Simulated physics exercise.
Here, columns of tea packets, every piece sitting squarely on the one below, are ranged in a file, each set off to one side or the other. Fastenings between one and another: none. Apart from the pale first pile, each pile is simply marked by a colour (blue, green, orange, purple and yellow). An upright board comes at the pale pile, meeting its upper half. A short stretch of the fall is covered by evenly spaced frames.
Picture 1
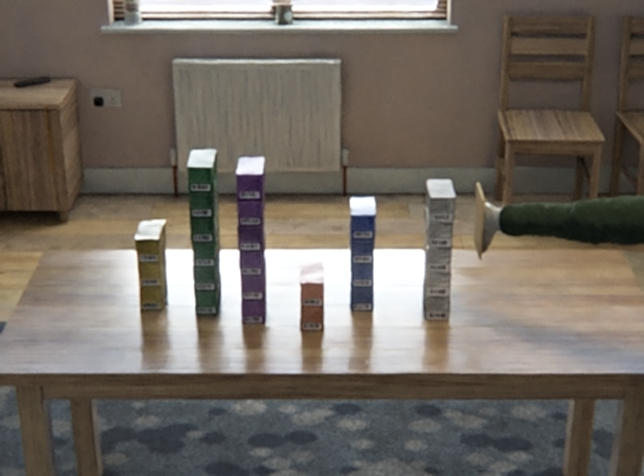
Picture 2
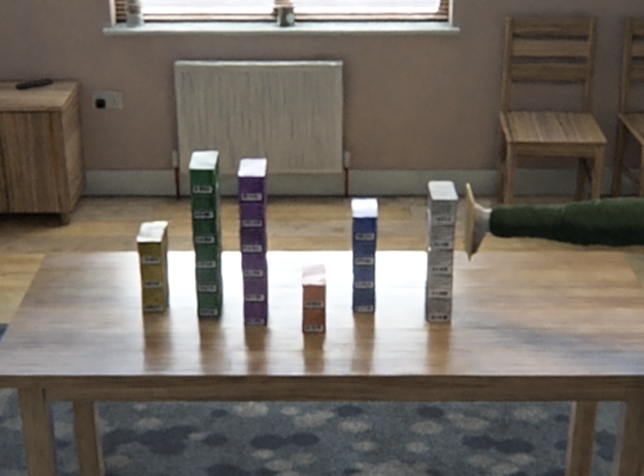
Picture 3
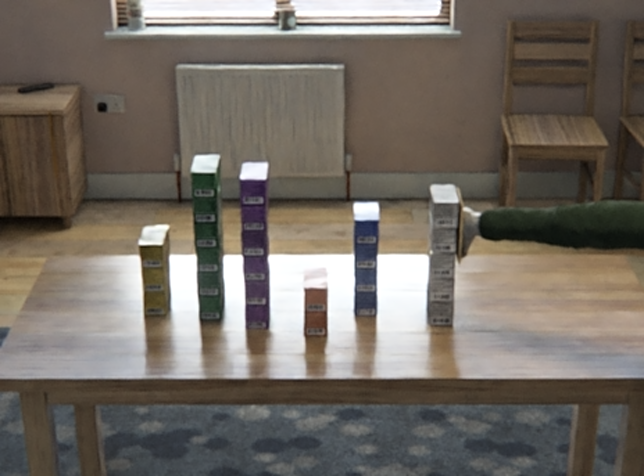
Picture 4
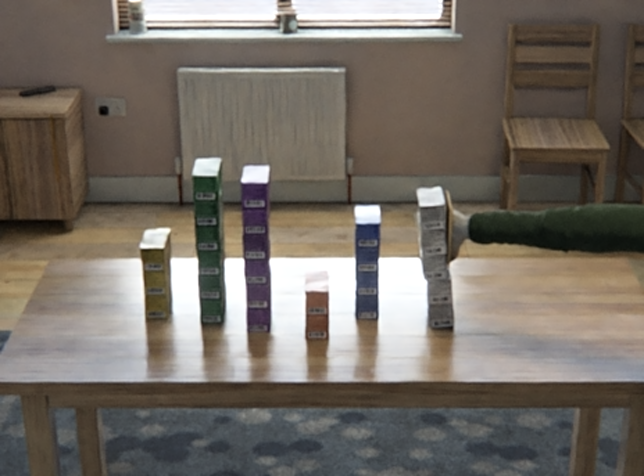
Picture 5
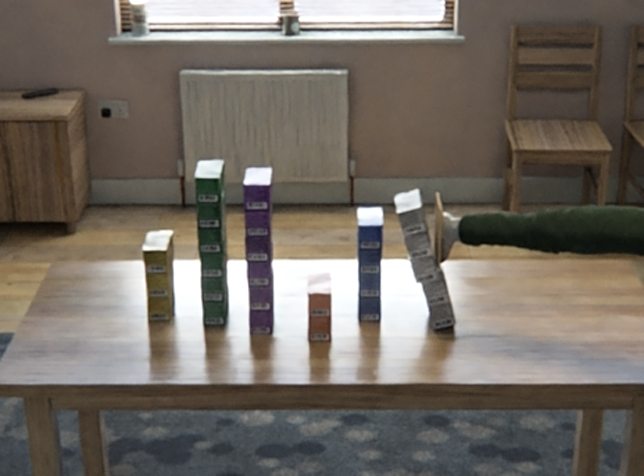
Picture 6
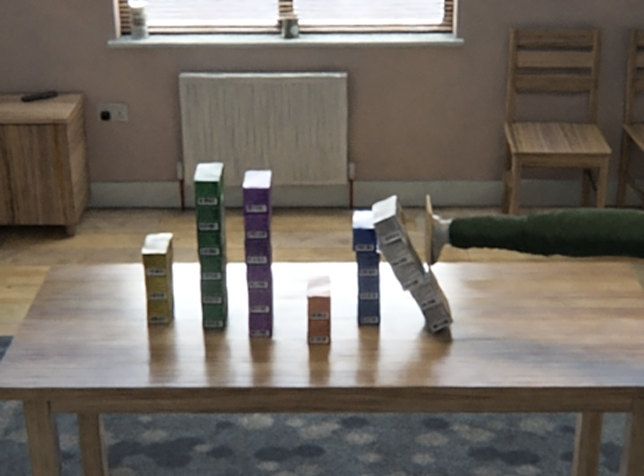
On a wooden table in a room, a green-sleeved arm pushes a board leftward into a pale stack, tilting it against the blue one.
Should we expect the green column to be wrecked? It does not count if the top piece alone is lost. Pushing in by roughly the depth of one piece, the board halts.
No.
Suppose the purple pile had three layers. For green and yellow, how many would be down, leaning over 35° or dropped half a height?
That comes to green 0, then yellow 0.
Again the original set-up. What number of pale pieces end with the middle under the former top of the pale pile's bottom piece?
The pale count is 2.
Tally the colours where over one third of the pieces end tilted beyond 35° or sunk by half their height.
The tally is 2.
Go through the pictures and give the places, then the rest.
In the first picture (we follow the side turned to the camera), board (483, 222) not yet touching; top green packet (200, 179); top blue packet (363, 227); no other piece has moved.
Board (472, 224) not yet touching; top green packet (202, 181), in the second picture.
Board (461, 227) not yet touching; top green packet (204, 185), in the third picture.
Board (450, 231) pushing, top of the pale pile leaning barely; top green packet (205, 188); no other piece has moved, in the fourth picture.
Board (441, 233) pushing, top of the pale pile leaning clearly; top green packet (208, 190); no other piece has moved, in the fifth picture.
Board (430, 235) pushing, top of the pale pile leaning clearly; top green packet (207, 193); top blue packet (365, 240) displaced a little; one has shifted, in the sixth picture.
Soon, 5 of the pale pile down; none of the 6 green packets down (0 of 21 in all colours); top green packet unmoved; top blue packet tipped clearly.
A while on, 5 of the pale pile down; none of the 6 green packets down (4 of 21 in all colours); top green packet unmoved; top blue packet tipped well over, some two heights lower.
Finally, 5 of the pale pile down; none of the 6 green packets down (5 of 21 in all colours); top green packet unmoved; top blue packet on its side. Seen by the last camera, middles, top green packet near (209, 184), top blue packet near (224, 286).
